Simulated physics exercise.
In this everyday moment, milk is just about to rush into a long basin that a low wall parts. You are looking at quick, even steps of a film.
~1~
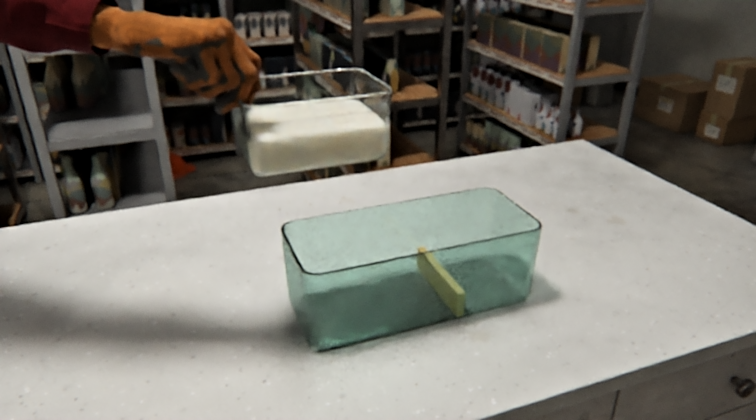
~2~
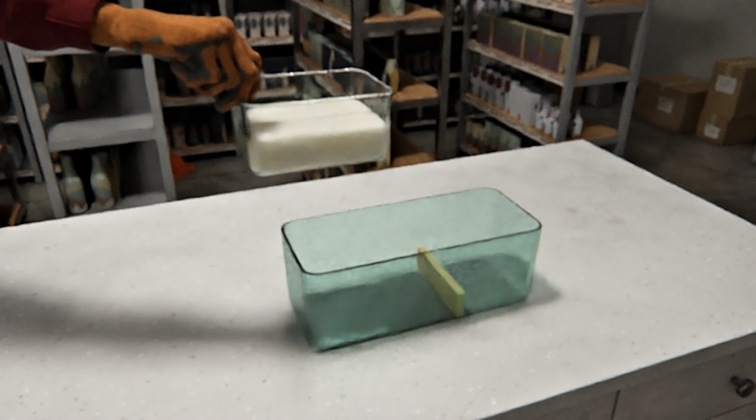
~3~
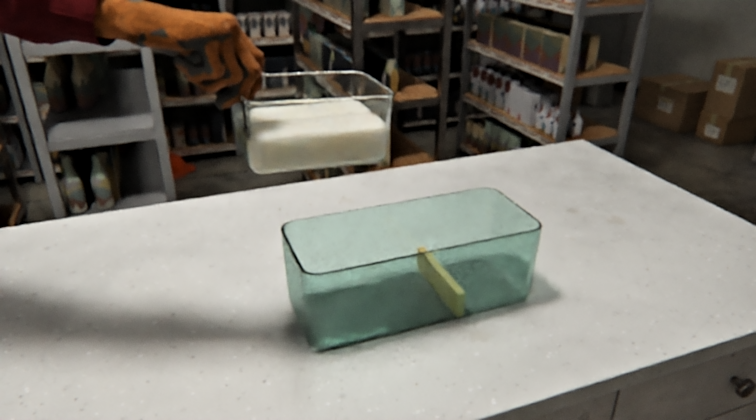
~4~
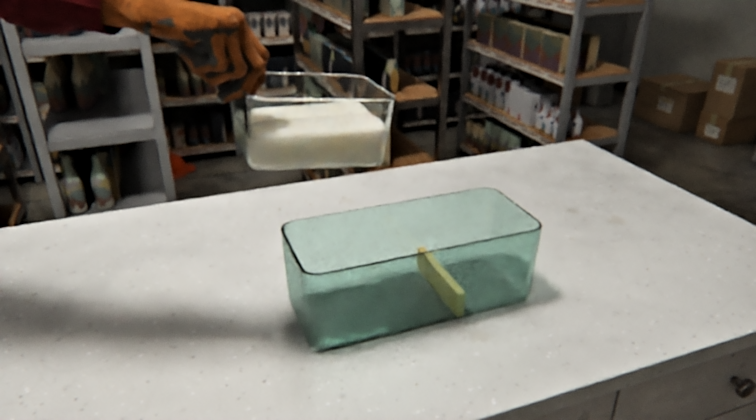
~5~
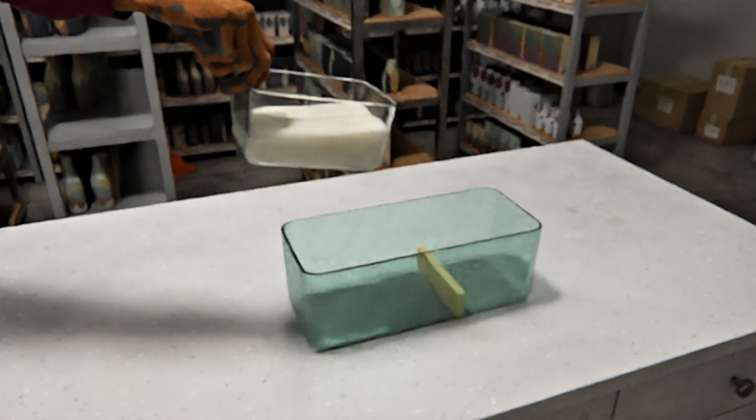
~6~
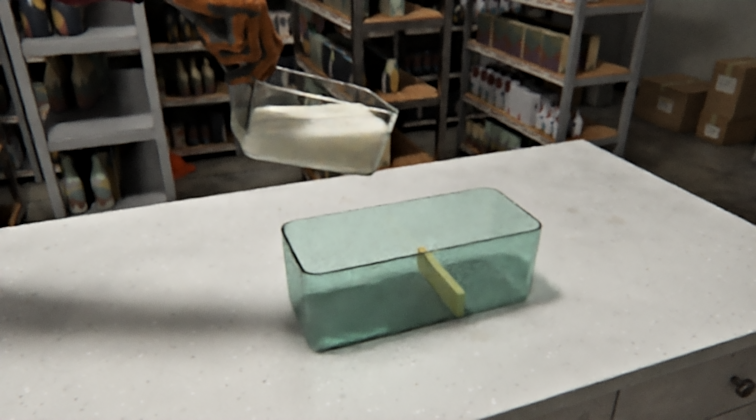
In the video, a hand in an orange glove holds a clear container of white milk above a long greenish glass basin with a low wall, then gradually tilts the container so its right side dips lower.
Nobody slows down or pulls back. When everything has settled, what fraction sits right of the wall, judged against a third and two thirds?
Seems the share right of the wall never gets to a third.
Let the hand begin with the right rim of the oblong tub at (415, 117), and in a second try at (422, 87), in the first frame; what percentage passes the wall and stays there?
Close to 45 in a hundred, then close to 55 in a hundred.
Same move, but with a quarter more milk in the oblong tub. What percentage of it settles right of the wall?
About 20 %.
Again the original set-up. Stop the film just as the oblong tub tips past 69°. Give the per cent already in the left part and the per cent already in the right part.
Left: Roughly 10 %; right: Roughly 0 %.
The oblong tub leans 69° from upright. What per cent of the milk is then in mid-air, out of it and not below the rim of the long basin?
Around 40 %.
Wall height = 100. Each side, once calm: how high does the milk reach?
Left near 60; right near 10.
A moment on, the oblong tub is tipped part way and 54 per cent is still to pour, 8 is left of the wall and 0 right of it.
Next, the oblong tub is tipped on its side and 18 per cent is still to pour, 67 is left of the wall and 3 right of it.
Then the oblong tub is tipped on its side and 3 per cent is still to pour, 84 is left of the wall and 6 right of it.
Later the oblong tub is tipped on its side and 0 per cent is still to pour, 90 is left of the wall and 6 right of it.
At rest 91 per cent lies left of the wall, 6 right of it and 3 outside.
